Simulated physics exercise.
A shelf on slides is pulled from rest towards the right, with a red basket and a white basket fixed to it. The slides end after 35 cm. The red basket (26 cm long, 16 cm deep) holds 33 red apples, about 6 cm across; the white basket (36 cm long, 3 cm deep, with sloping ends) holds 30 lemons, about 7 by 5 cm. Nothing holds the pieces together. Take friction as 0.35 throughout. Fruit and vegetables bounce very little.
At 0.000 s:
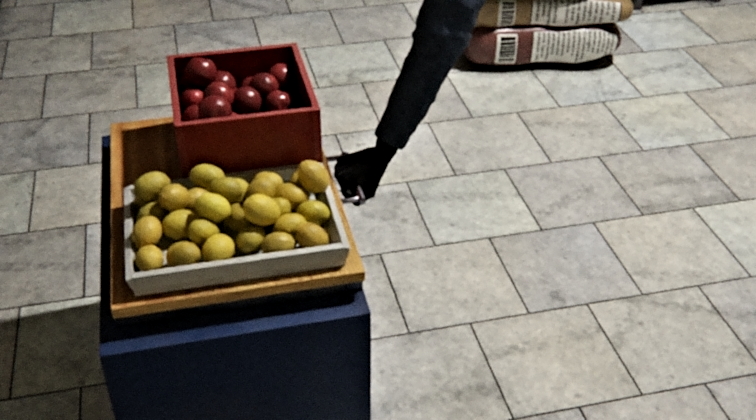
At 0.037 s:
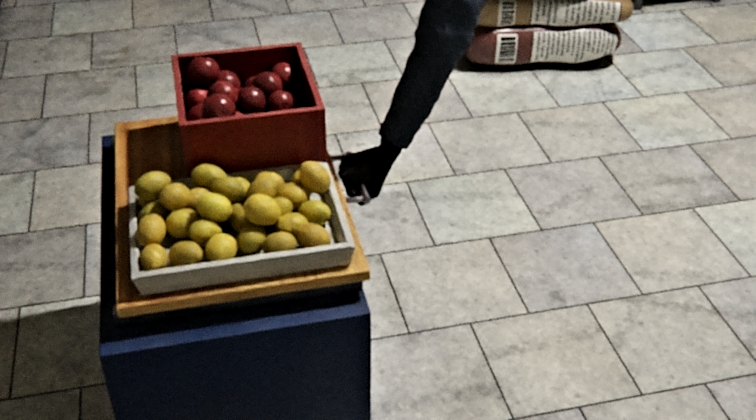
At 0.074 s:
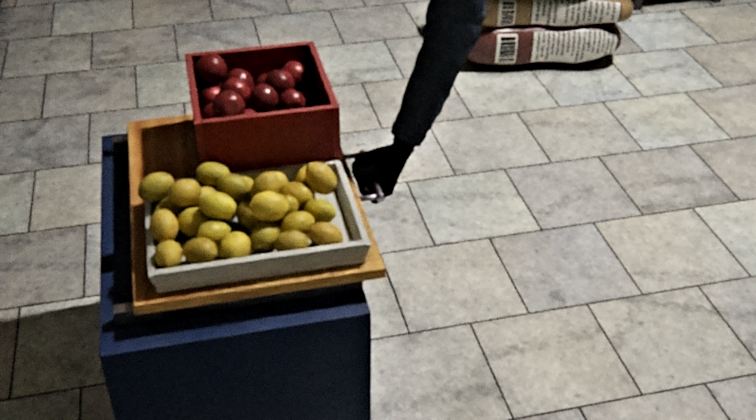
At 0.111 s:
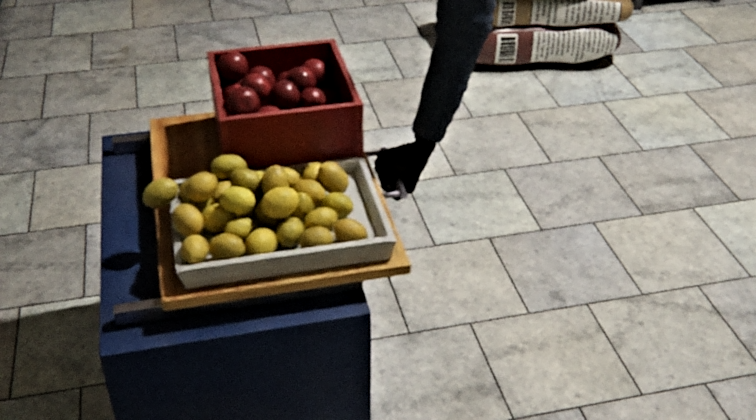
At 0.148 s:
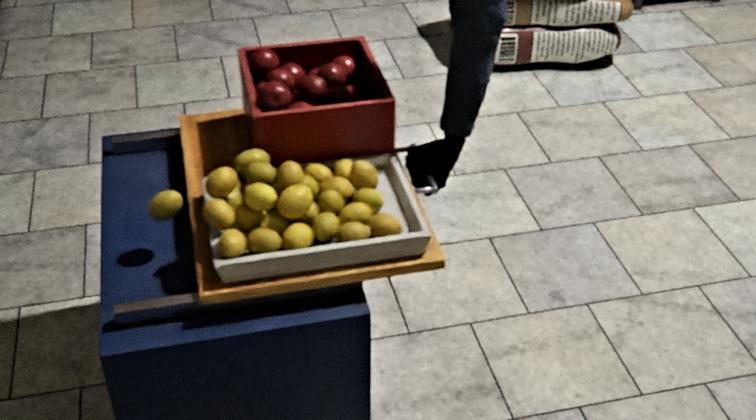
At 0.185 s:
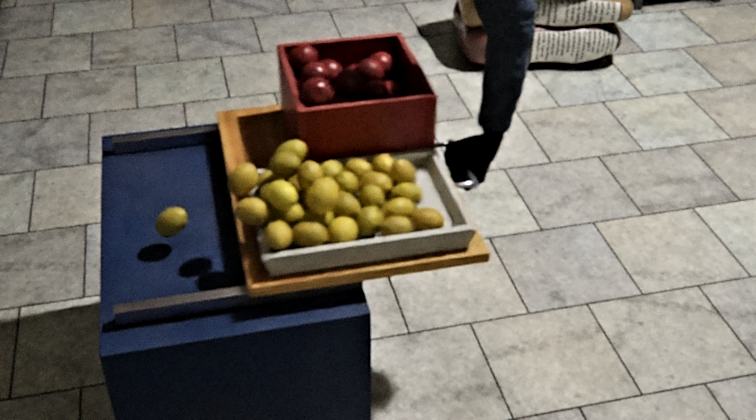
The video shows a dark-sleeved arm pulling a wooden shelf rightward across a blue cabinet, carrying a red basket of red apples and a white basket of lemons, as the lemons shift leftward and some leave the white basket's left side.
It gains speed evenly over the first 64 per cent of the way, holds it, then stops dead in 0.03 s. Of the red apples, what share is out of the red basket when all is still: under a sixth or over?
Under a sixth of the red apples leave the red basket.
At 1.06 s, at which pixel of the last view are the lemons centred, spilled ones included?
Around (446, 195).
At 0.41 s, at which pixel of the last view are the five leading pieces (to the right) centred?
At about (522, 143).
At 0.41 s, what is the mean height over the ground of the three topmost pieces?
Some 78 cm up.
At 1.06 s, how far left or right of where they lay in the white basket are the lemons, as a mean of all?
Some 10 cm rightwards.
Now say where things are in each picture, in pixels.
In the first picture (each is followed by its nearest rim corner in this view), red basket, (181, 123); white basket, (132, 275); drawn out 0 cm; none out.
The second picture shows red basket, (186, 123); white basket, (138, 275); drawn out 1 cm.
The third picture shows red basket, (201, 121); white basket, (155, 272); drawn out 4 cm.
The fourth picture shows red basket, (226, 118); white basket, (183, 268); drawn out 9 cm; 1 out, the lowest lemon at (160, 193).
The fifth picture shows red basket, (261, 114); white basket, (221, 263); drawn out 16 cm; 1 out, the lowest lemon at (166, 205).
The sixth picture shows red basket, (304, 109); white basket, (270, 256); drawn out 24 cm; 3 out, the lowest lemon at (172, 222).
After 0.21 s, the runners reach their end.
After 0.29 s, red basket 33 in, 0 out and white basket 27 in, 3 out.
After 0.41 s, red basket 32 in, 1 out and white basket 25 in, 5 out.
After 0.63 s, red basket 31 in, 2 out and white basket 20 in, 10 out.
When it is over (at 1.06 s), red basket 31 in, 2 out and white basket 20 in, 10 out. Asked share, 2 of 33, 6 per cent.
